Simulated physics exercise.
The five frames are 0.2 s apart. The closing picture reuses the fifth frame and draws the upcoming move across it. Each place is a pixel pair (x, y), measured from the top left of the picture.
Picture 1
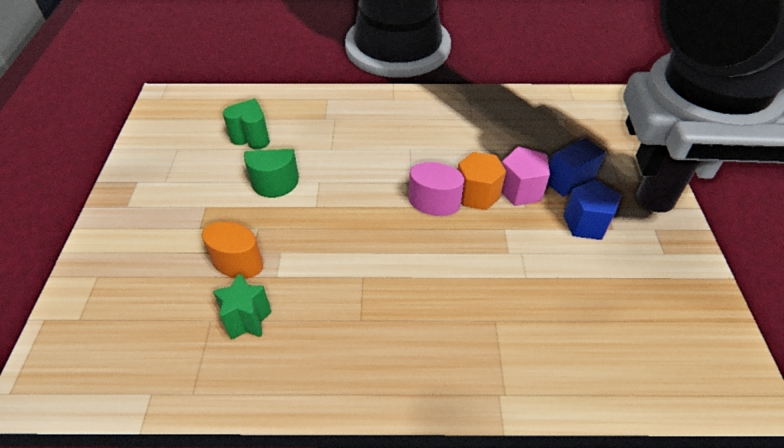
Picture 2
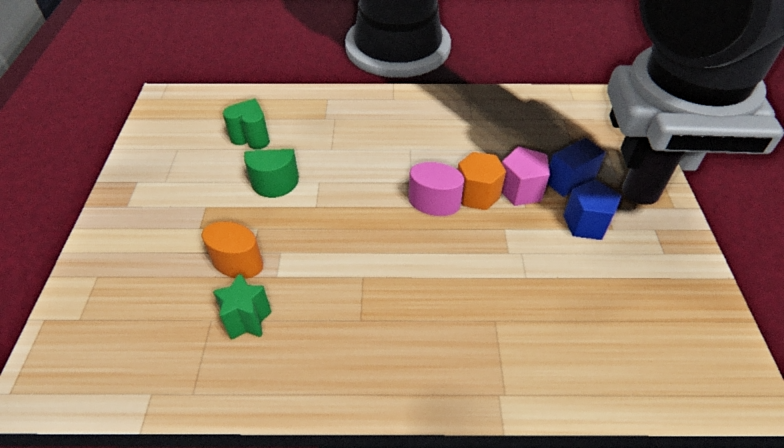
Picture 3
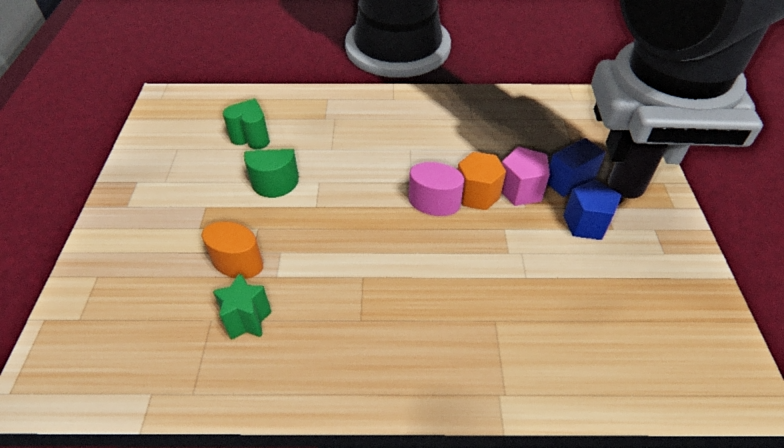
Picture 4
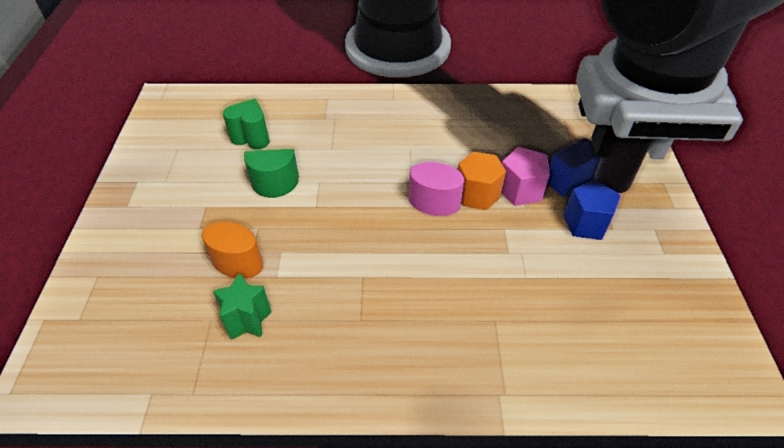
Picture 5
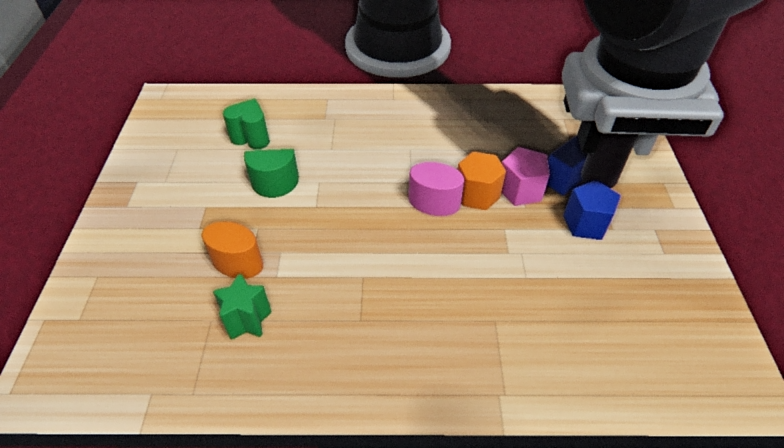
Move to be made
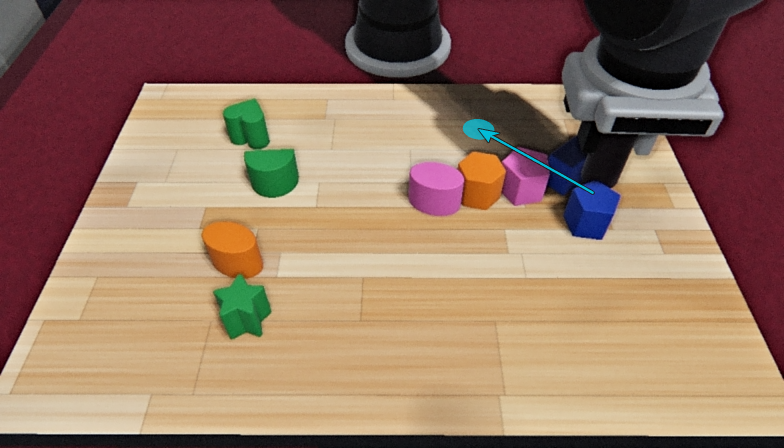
A black and grey robot arm reaches over a pale wooden board on a dark red surface, seen from a fixed, raised view. Green heart, half-round and star blocks and an orange oval sit at left, while pink, orange and blue blocks line up at right. The arm's dark peg slides steadily left beside the two blue blocks, slightly shifting the rear one left.
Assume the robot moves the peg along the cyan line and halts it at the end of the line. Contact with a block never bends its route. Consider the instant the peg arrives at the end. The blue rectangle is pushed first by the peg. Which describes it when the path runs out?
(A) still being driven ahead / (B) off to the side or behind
A - still being driven ahead.
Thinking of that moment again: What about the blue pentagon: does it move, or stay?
The result: It stays put.
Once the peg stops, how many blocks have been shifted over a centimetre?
That makes 1 block.
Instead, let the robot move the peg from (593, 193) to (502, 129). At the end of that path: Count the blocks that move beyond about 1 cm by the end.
Number moved: 1.
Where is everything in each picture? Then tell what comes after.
Lower end of the peg at (655, 199), tops of blocks, blue rectangle at (580, 153), blue pentagon at (598, 196), in the first frame.
Peg at (641, 192), blocks as before, in the second frame.
Peg at (626, 186), blocks as before, in the third frame.
Peg at (612, 181), blocks as before, in the fourth frame.
Peg at (599, 177), blue rectangle at (576, 150), blue pentagon at (598, 196), in the fifth frame.
The drawn path runs straight from (593, 193) to (479, 129).
The first path, step by step. One third of the way, peg at (557, 154); blue rectangle at (534, 128).
Two thirds of the way, peg at (517, 133); blue rectangle at (495, 108).
At the end, peg at (481, 114); blue rectangle at (461, 89); blue pentagon not moved.
